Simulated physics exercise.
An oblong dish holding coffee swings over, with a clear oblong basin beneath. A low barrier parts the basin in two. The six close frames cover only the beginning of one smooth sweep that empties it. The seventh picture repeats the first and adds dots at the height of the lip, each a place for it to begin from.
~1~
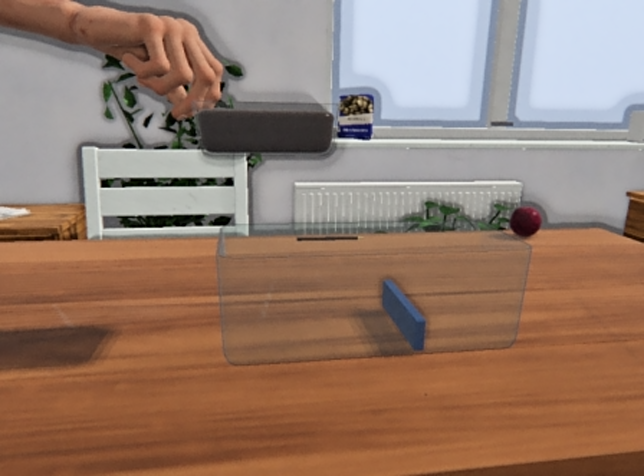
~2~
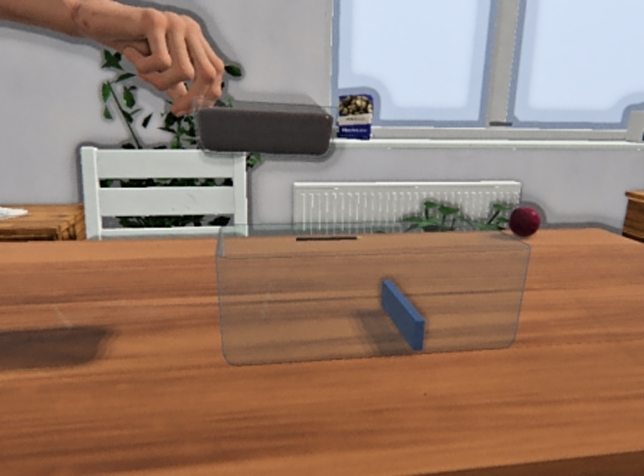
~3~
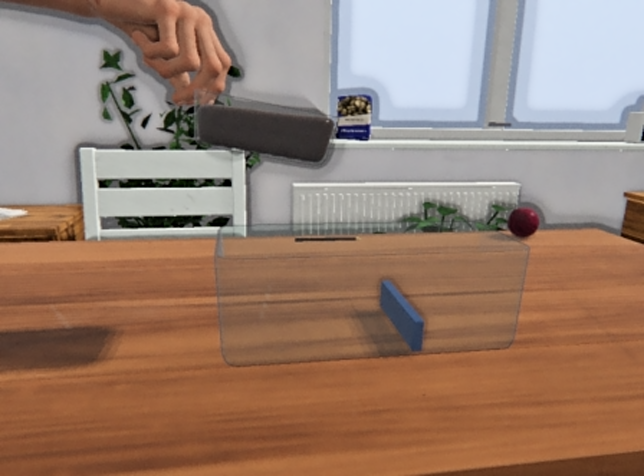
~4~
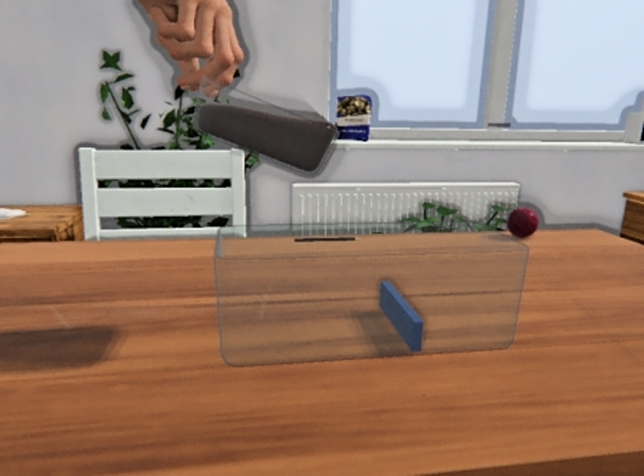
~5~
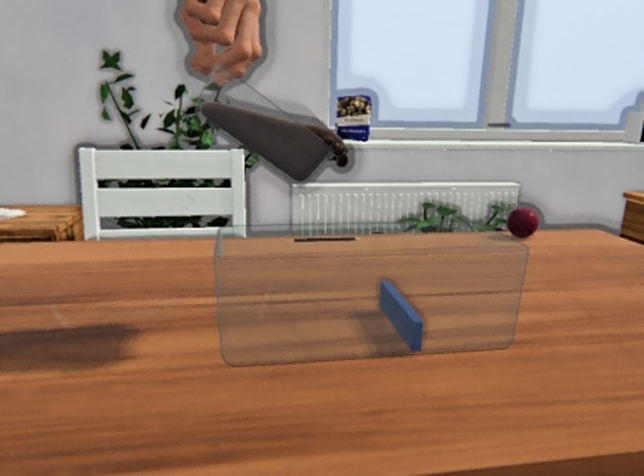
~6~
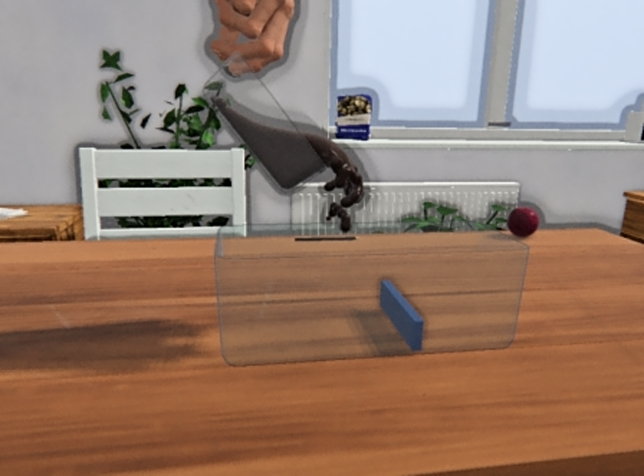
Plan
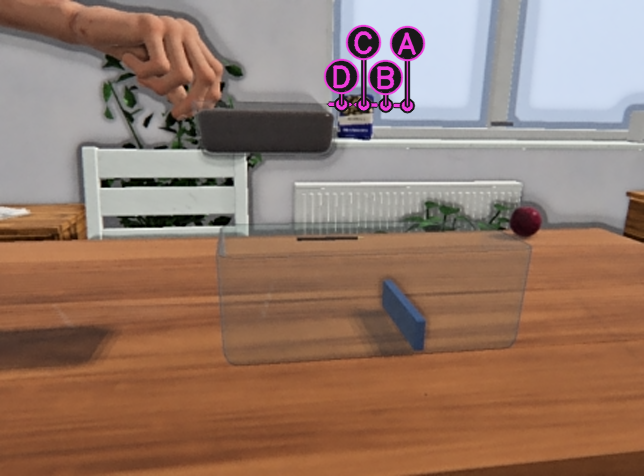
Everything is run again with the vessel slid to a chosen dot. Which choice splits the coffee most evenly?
C works best here.
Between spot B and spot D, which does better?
That is spot B.
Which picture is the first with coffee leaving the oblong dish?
Picture 4.
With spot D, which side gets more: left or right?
The left one.
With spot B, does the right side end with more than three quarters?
No, it does not.
In magenta, A at (407, 105); B at (385, 105); C at (363, 104); D at (341, 104).
Choosing A, about 26 % ends left of the wall and 69 % right of it; 5 % is lost outside.
Choosing B, about 34 % ends left of the wall and 61 % right of it; 5 % is lost outside.
Choosing C, about 51 % ends left of the wall and 44 % right of it; 5 % is lost outside.
Choosing D, about 79 % ends left of the wall and 11 % right of it; 10 % is lost outside.
